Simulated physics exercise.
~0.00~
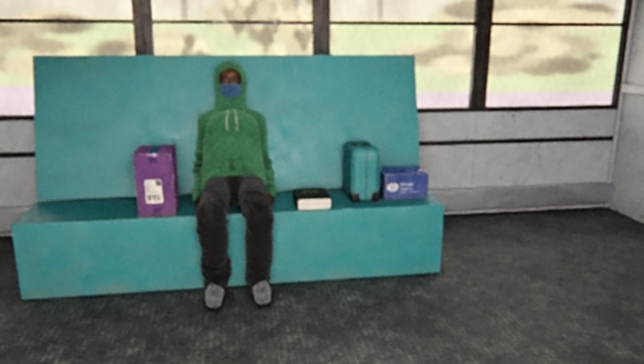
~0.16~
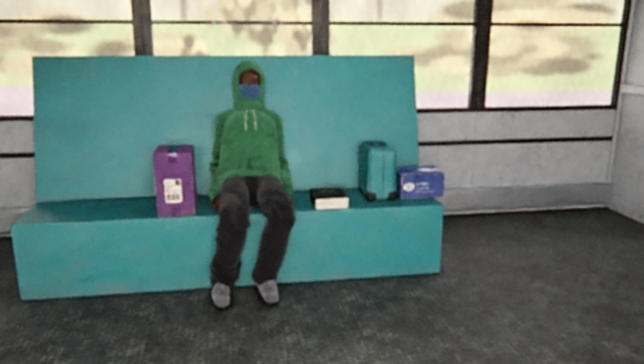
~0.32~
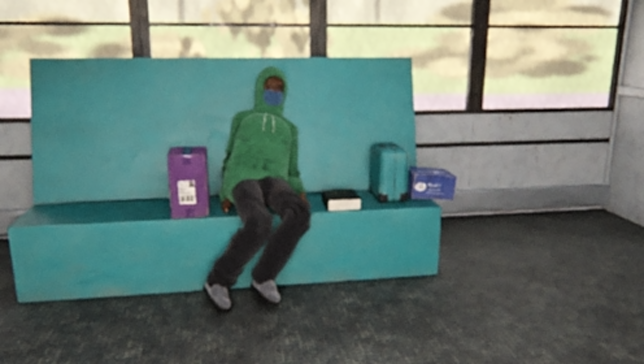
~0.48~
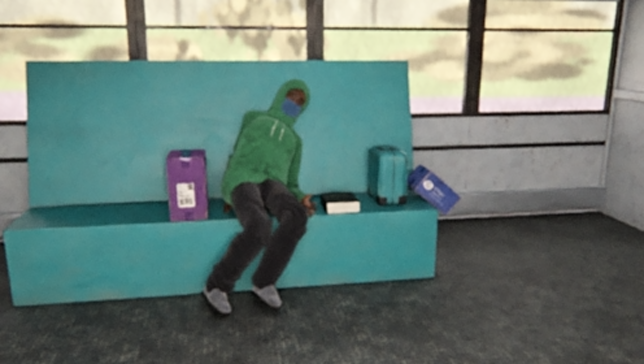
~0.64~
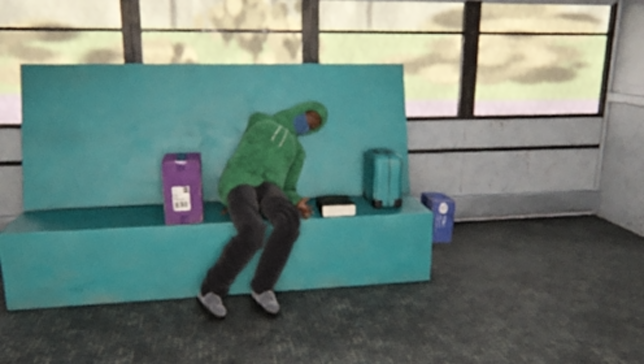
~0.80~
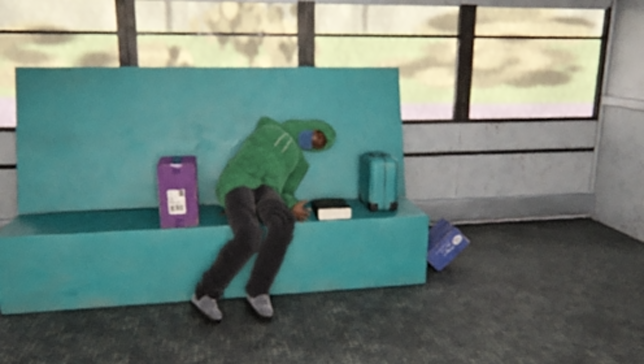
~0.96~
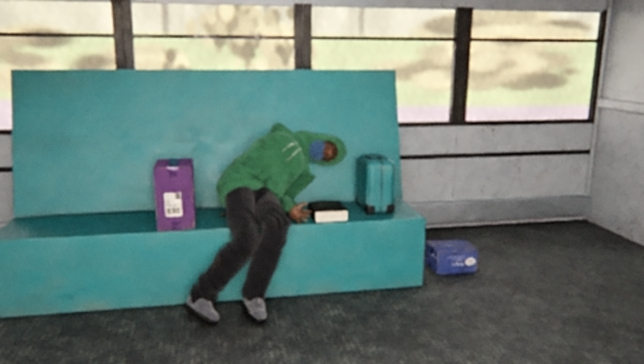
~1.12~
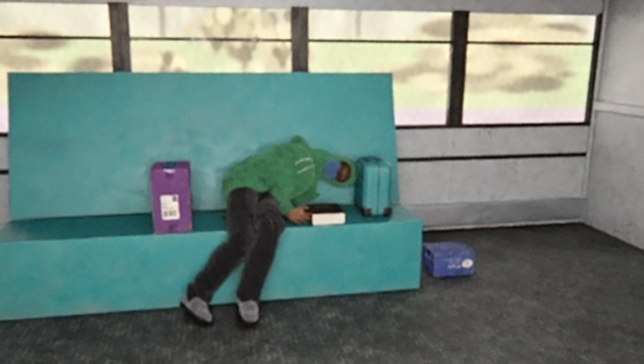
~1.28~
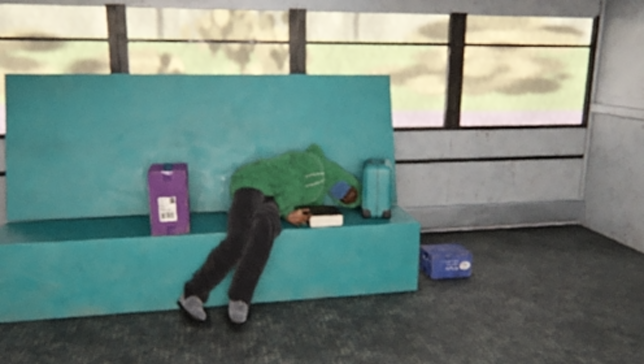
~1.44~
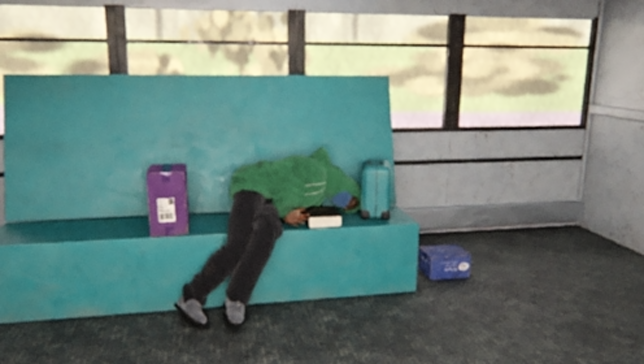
A limp sleeper in a green hood, blue face covering and dark trousers sits slumped on a long teal bench inside a shuttle, seen from the front beneath a row of windows. A purple pack stands at left, with a black folder, an upright teal case and a blue carton at right. The bags slide rightward, and the carton tips over the bench end and tumbles to the floor. Meanwhile the sleeper topples sideways to the right, head sinking toward the case. The sleeper ends folded over on the seat, feet on the floor, the other bags still aboard.
